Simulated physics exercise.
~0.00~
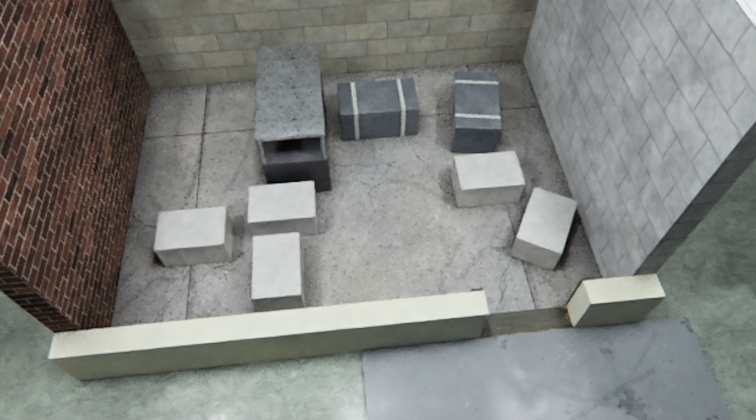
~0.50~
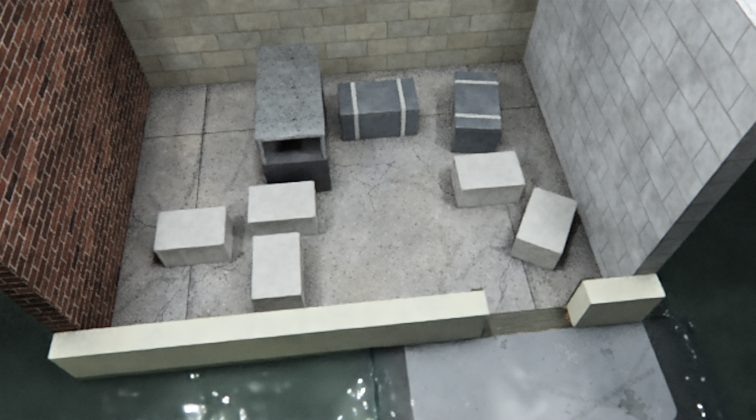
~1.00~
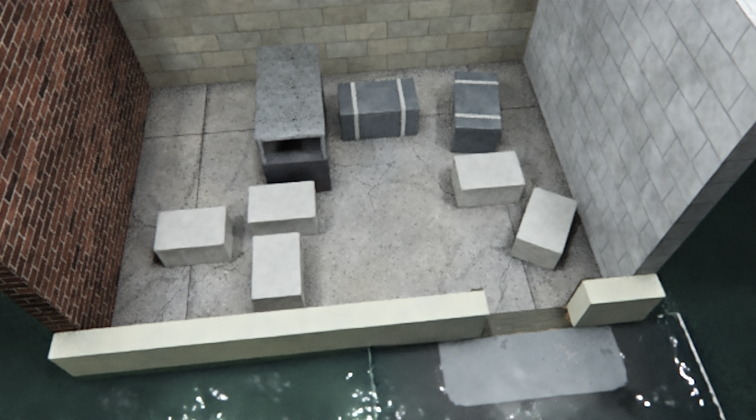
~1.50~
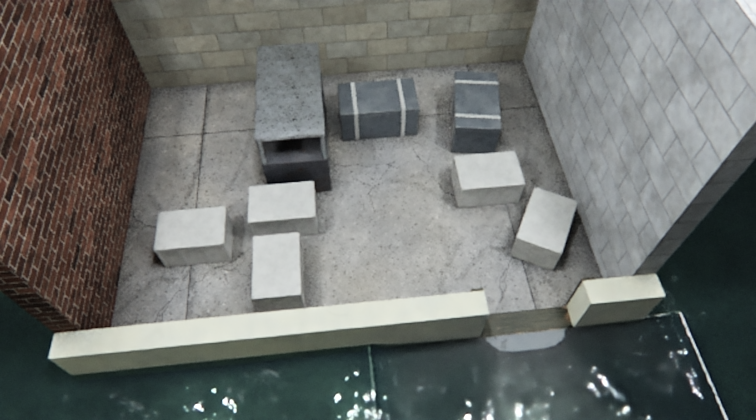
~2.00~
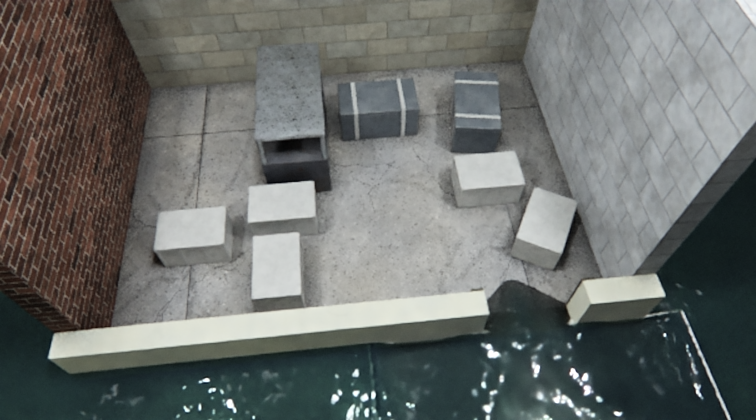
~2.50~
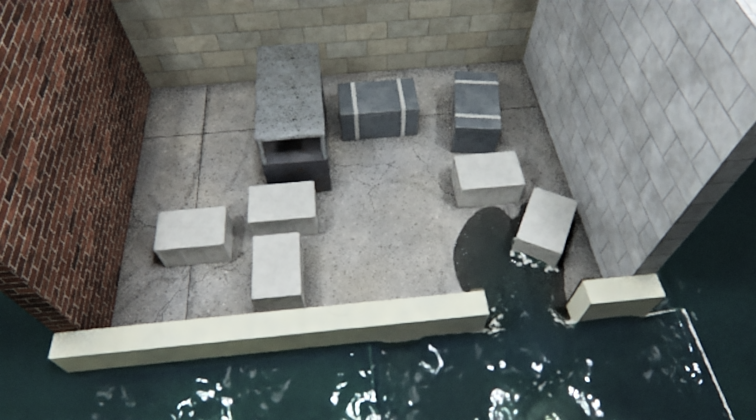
At the start, pale blocks and banded dark trunks sit in a walled corner yard, with a grey slab outside the low wall's gap. Dark water spreads around the slab and covers it, then pushes through the gap onto the floor, reaching the tilted block at right while nothing inside shifts.
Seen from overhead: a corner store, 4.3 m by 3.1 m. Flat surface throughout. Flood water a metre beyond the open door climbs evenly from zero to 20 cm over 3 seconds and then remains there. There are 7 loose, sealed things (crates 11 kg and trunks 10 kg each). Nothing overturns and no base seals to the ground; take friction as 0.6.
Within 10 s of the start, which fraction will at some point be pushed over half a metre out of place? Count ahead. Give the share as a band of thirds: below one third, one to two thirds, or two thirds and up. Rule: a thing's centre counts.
It looks set to land in the middle band, a third to two thirds.
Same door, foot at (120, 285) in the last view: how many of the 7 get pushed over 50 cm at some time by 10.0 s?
Result: 6.
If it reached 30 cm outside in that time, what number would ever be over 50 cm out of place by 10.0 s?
Count: 5.
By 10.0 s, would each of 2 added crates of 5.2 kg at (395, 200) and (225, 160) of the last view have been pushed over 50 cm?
The first: Farther. The second: Not as far.
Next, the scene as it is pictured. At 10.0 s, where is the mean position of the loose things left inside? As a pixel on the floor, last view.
The centre sits near (332, 189).
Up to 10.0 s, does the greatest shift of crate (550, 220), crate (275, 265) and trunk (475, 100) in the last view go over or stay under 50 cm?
One by one in that order: Above; below; above.
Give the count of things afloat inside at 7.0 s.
The number is 4.
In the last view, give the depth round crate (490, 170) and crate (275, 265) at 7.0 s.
8 and 1 cm.
After 3.5 s 0 of 7 are over 50 cm from their spots; 0 afloat.
After 4.5 s 1 of 7 are over 50 cm from their spots; 2 afloat.
After 7.0 s 3 of 7 are over 50 cm from their spots; 4 afloat.
After 10.0 s 3 of 7 are over 50 cm from their spots, and 4 have been at some point; 4 afloat.
